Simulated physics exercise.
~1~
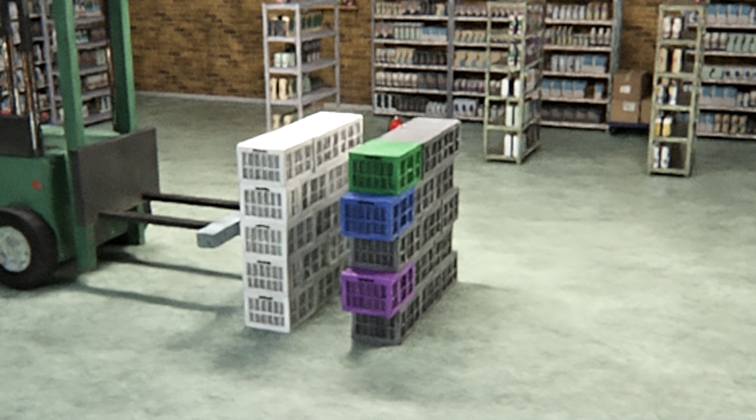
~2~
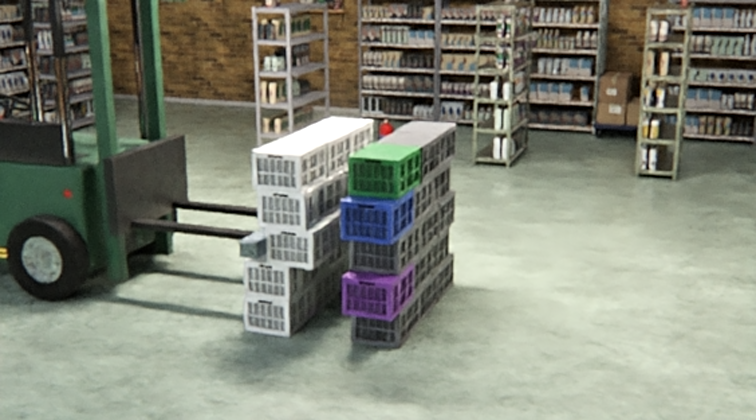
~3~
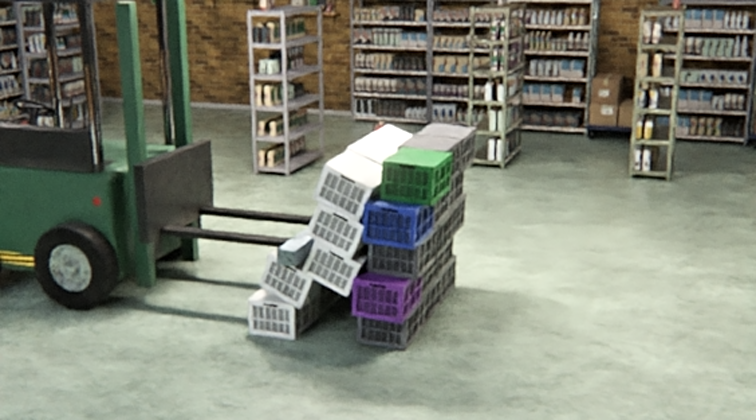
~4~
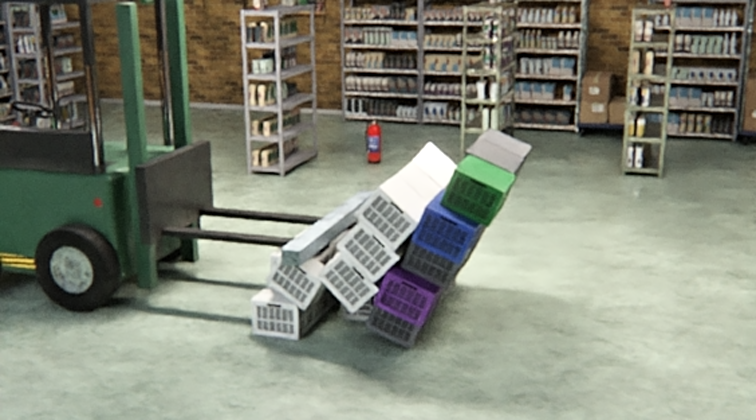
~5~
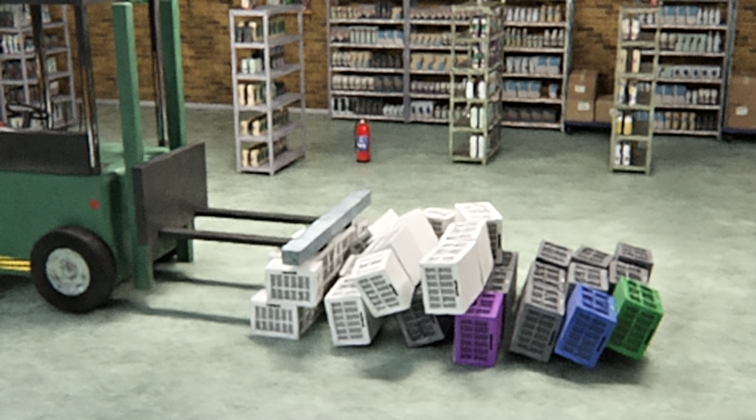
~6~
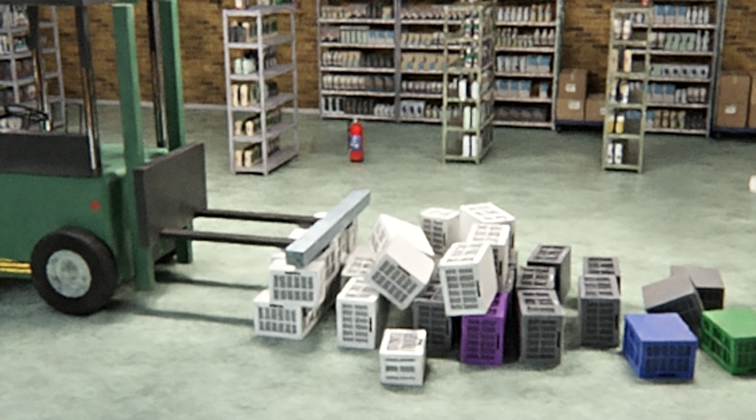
The footage shows a green forklift pushing a beam into a white stack of crates, which buckles and leans against a dark gray stack beside it until both topple rightward, leaving white crates heaped near the beam and the blue and green ones tumbled farthest right, upside down.
